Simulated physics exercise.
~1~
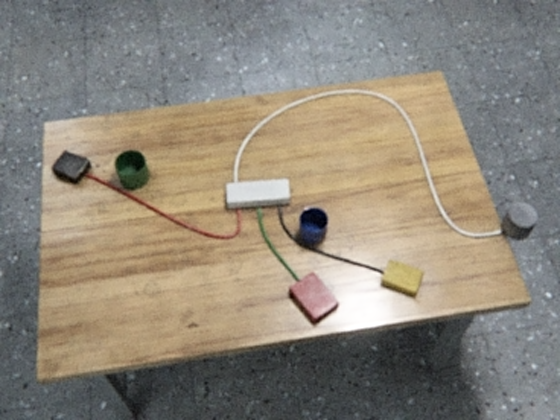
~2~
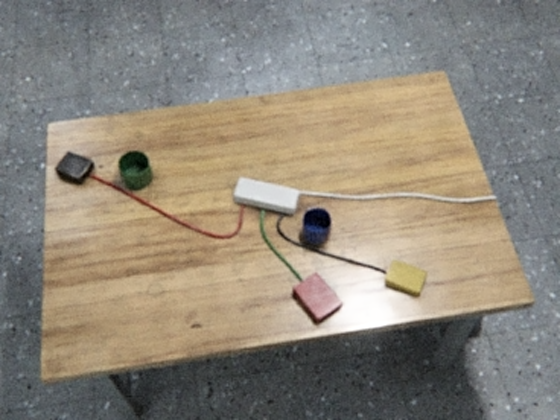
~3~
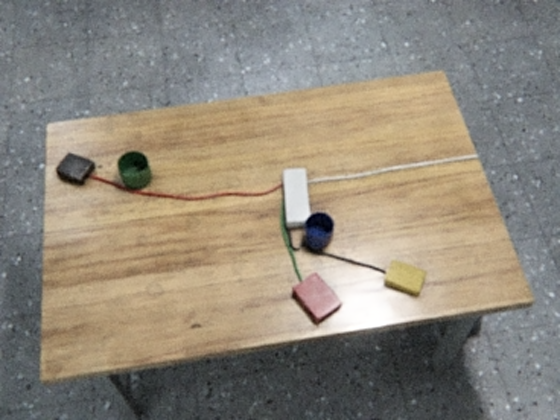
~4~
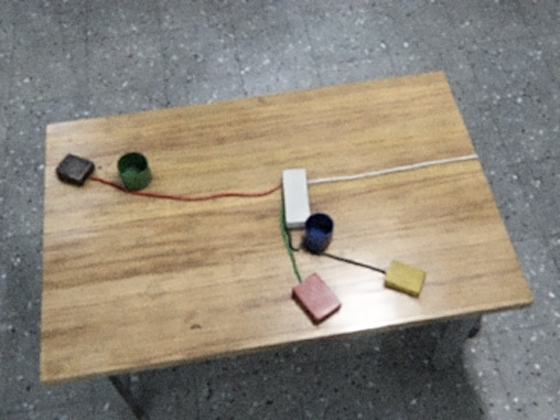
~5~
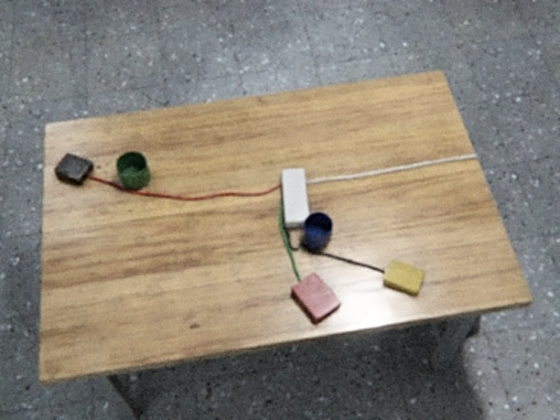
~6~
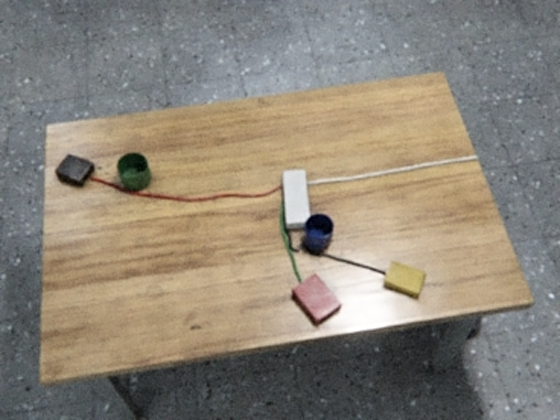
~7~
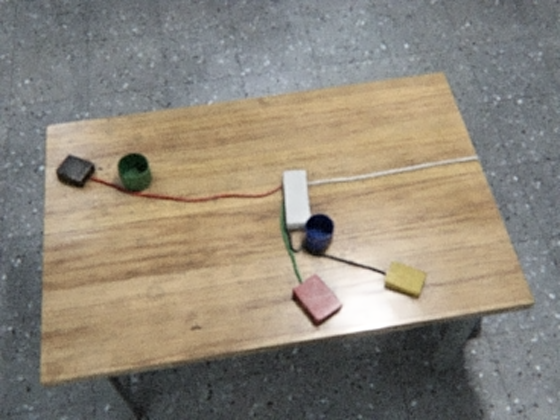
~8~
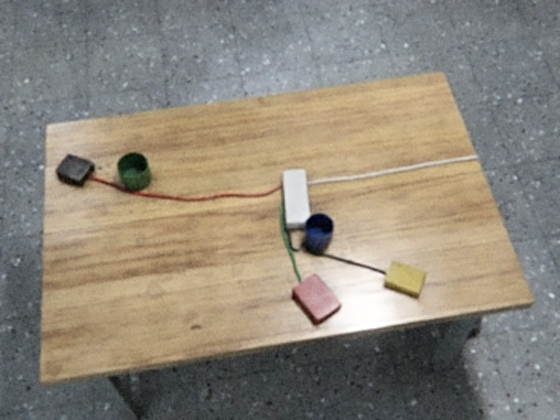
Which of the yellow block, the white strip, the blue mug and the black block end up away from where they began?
Only the white strip ends up clearly out of place, shifted to the right and turned. The yellow block, the blue mug and the black block stay essentially where they were.
